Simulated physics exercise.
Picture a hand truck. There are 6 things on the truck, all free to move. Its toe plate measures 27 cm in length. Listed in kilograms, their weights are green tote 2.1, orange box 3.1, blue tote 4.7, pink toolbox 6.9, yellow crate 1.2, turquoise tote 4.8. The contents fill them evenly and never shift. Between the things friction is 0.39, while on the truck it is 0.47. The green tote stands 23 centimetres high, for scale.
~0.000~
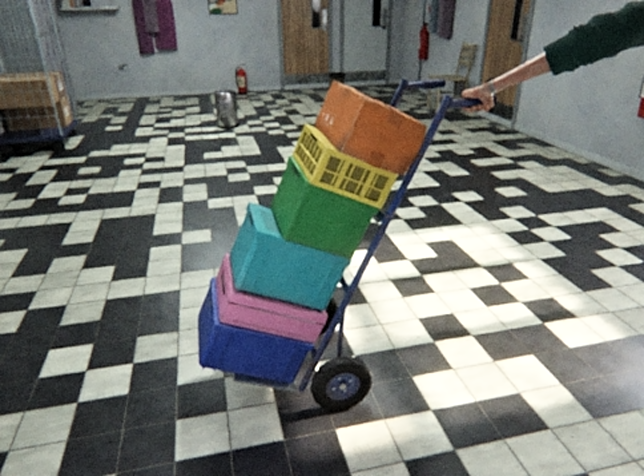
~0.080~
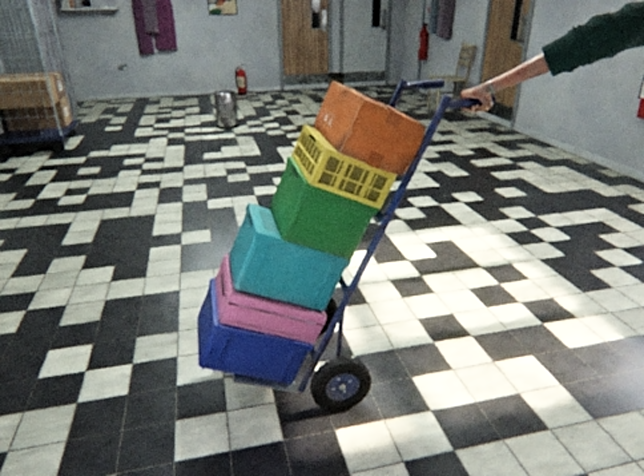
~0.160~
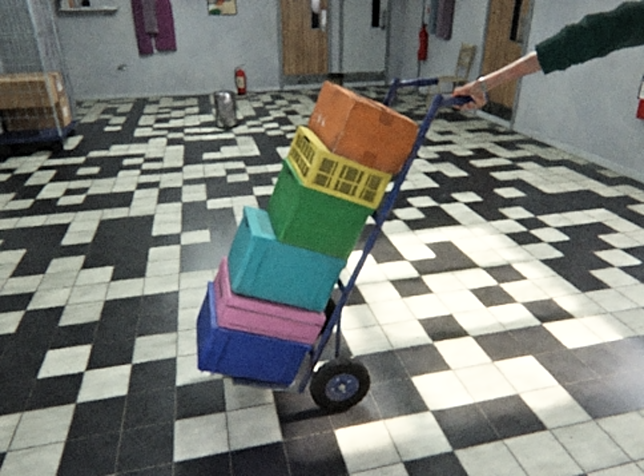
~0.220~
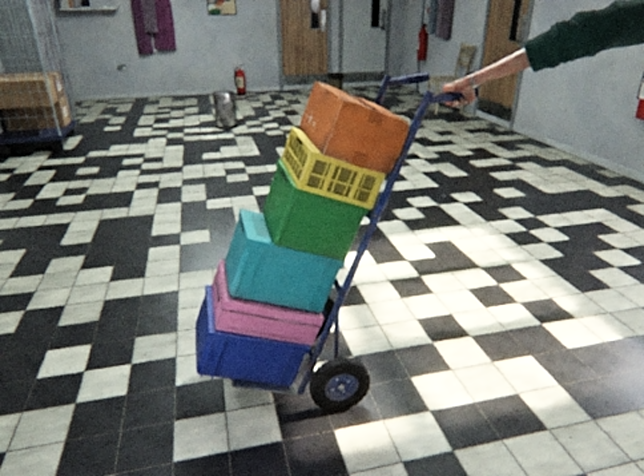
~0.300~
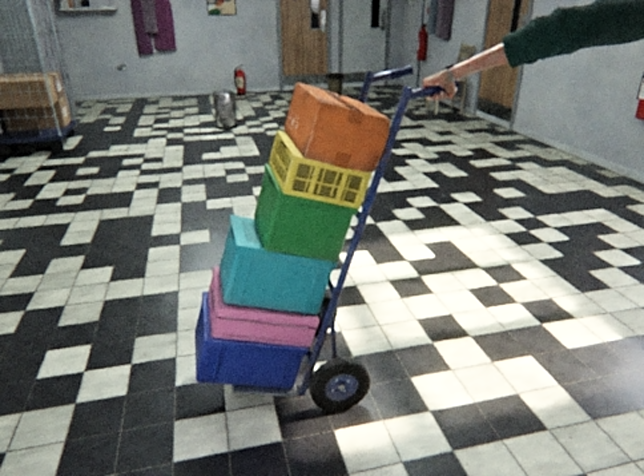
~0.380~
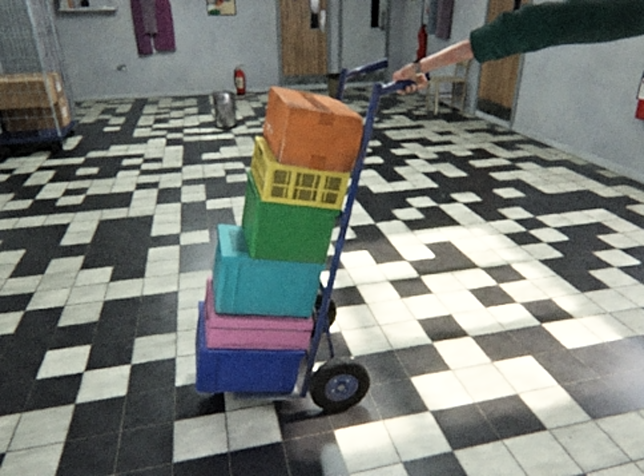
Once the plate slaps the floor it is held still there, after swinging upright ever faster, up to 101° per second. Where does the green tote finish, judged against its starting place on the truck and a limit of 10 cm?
It finishes outside the limit.
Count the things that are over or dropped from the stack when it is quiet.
Count: 3.
Around 0.88 s, truck upright; green tote tipped 11° against what carries it near (204, 234); orange box tipped 11° against what carries it; yellow crate tipped 11° against what carries it.
Around 1.58 s, truck upright; orange box and yellow crate now dropped from the stack; green tote on its side near (142, 239); turquoise tote shifted 5 cm.
Finally (2.7 s), dropped from the stack, green tote, orange box and yellow crate; the other 3 still in place (within 10 cm). In the last view, green tote near (127, 374).
